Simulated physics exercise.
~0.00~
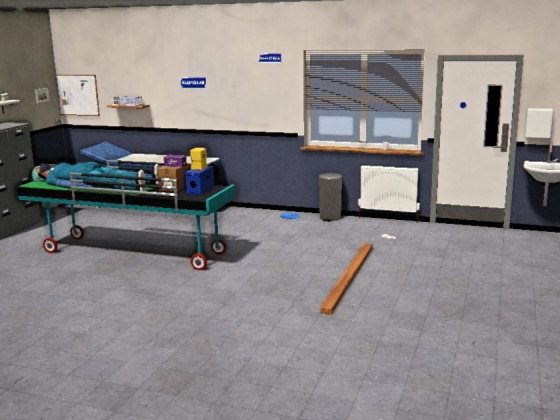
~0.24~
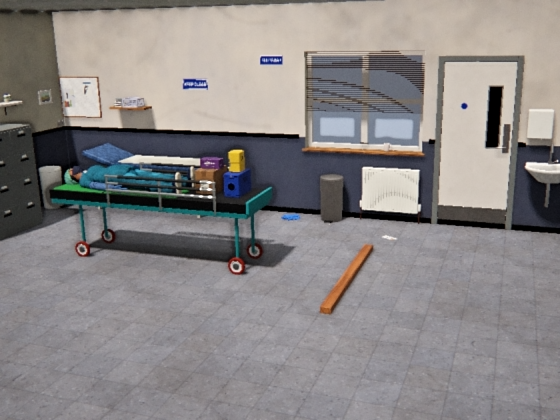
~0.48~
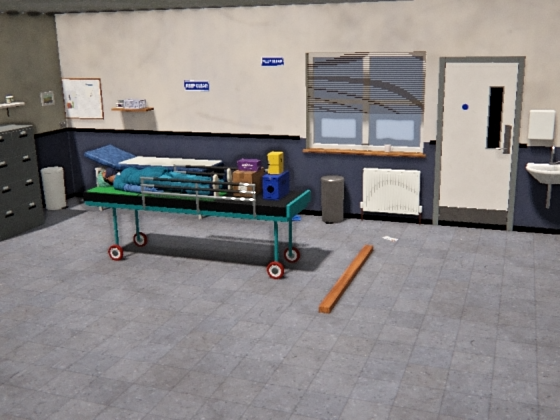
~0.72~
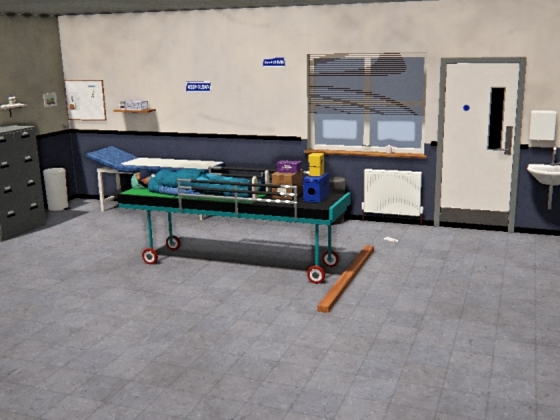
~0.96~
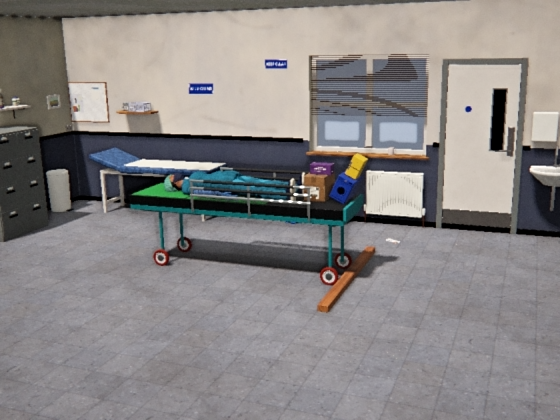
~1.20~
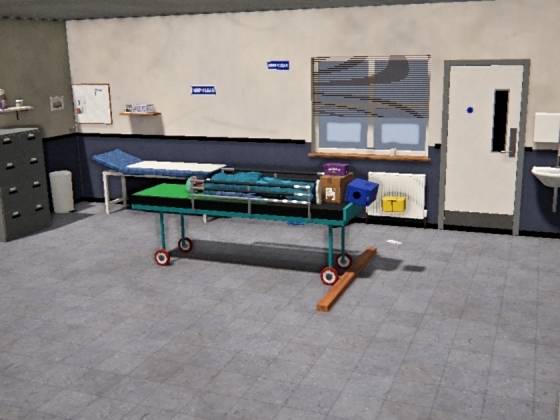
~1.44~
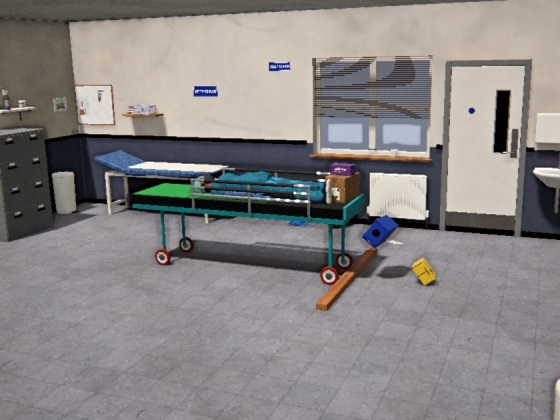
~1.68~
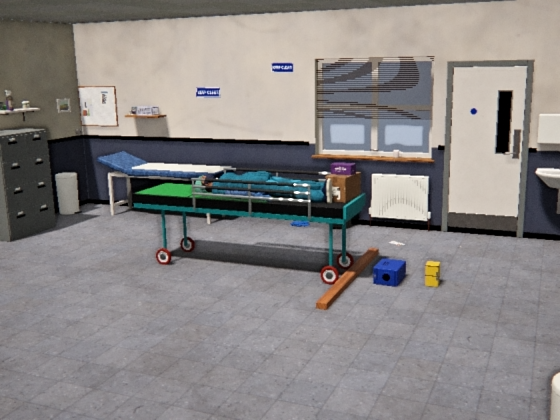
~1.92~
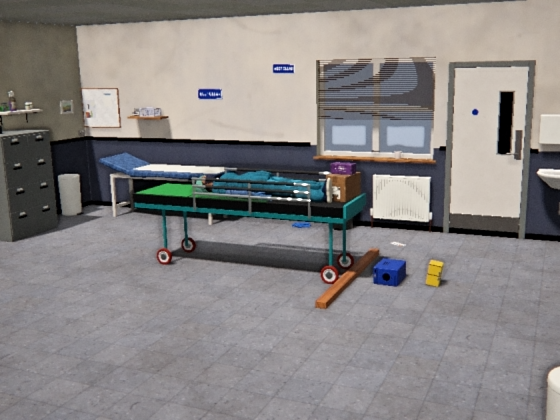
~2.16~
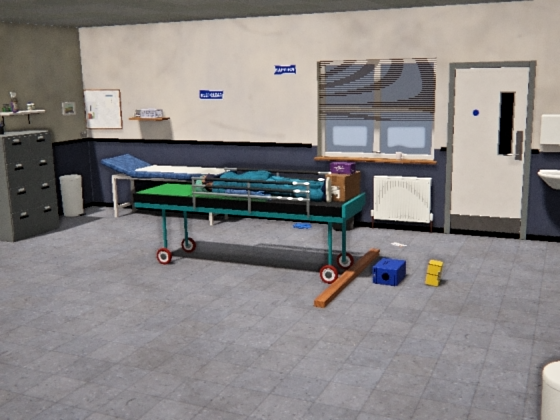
Wheeled stretcher carrying a limp person rolling right and stopping at a raised sill, blue and yellow boxes tumbling to the floor.
